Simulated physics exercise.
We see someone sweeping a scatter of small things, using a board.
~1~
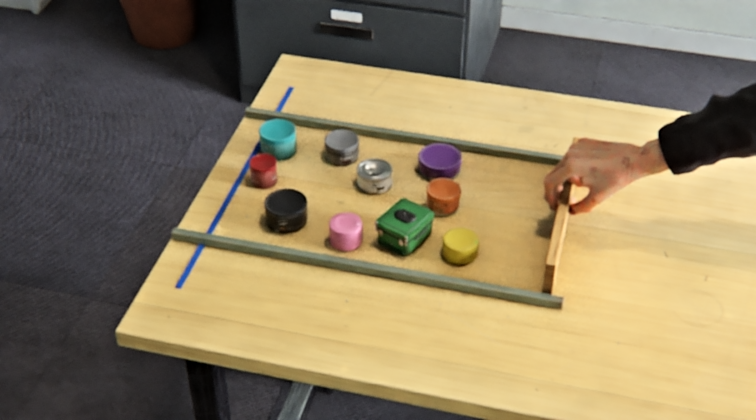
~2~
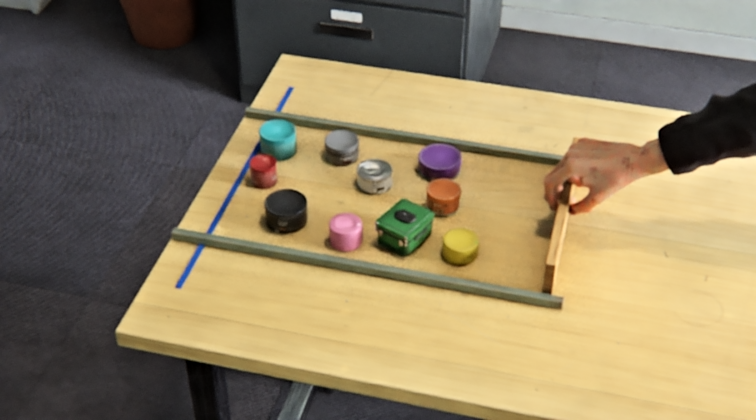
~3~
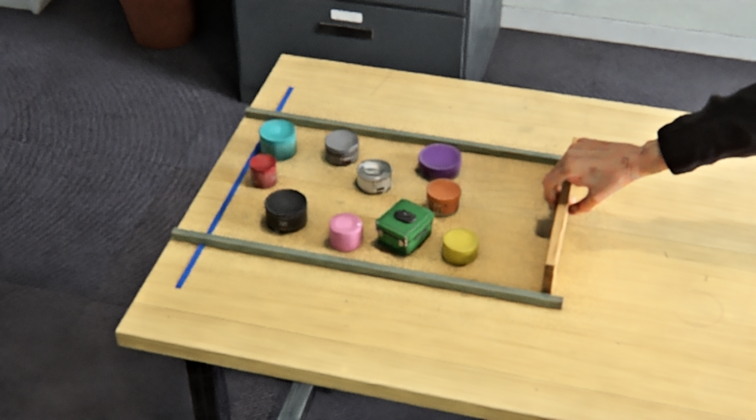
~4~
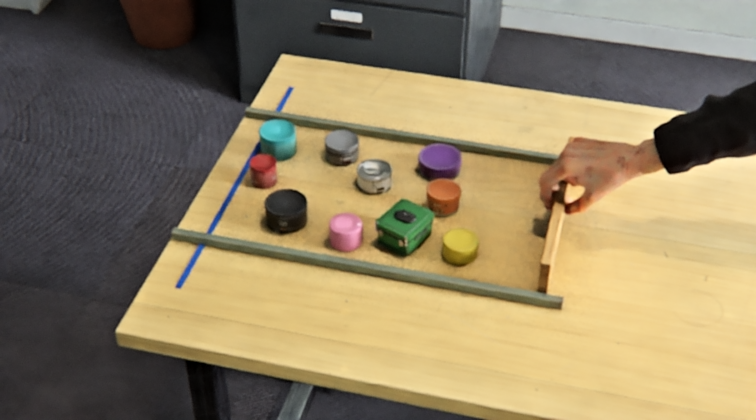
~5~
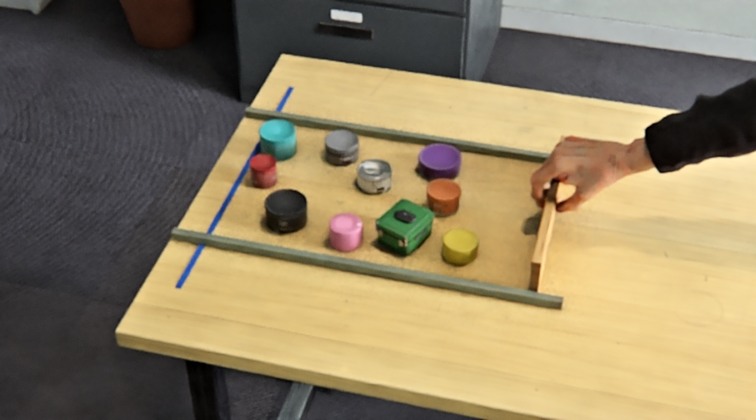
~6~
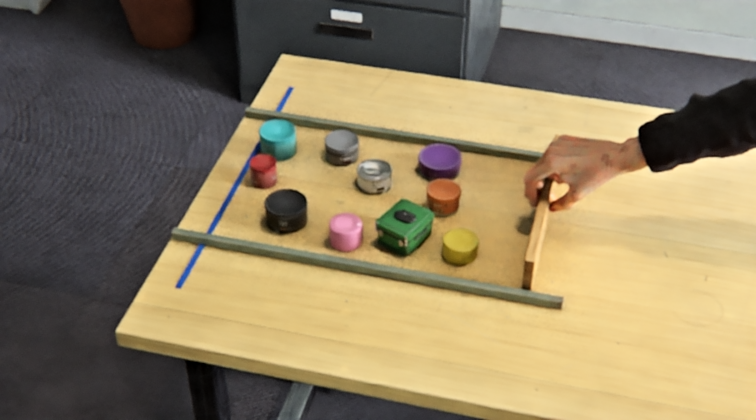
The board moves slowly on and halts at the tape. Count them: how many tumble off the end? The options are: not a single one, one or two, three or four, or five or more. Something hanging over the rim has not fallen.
My answer: Five or more.
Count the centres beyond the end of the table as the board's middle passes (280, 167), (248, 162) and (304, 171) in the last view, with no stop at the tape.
Respectively 1, 5 and 0.
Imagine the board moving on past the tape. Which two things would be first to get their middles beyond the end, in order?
Order, earliest first: Turquoise tub, grey tub.
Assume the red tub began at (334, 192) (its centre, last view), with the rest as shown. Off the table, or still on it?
From that start, the object then does not stay.
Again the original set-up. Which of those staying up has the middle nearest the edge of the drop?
The one in question is the purple pot.
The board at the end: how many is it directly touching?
In total, 4.
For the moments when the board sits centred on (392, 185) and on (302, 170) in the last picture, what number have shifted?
Moved so far: 6, later 10.
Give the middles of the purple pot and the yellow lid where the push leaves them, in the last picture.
The purple pot ends at (246, 124) and the yellow lid at (207, 199).
A little later, none off yet; turquoise tub at rest near (278, 140); red tub at rest near (264, 172); black tub at rest near (286, 211).
When it is over, the number that fall off is five or more; down, green case, white tin, grey tub, black tub, red tub and turquoise tub.
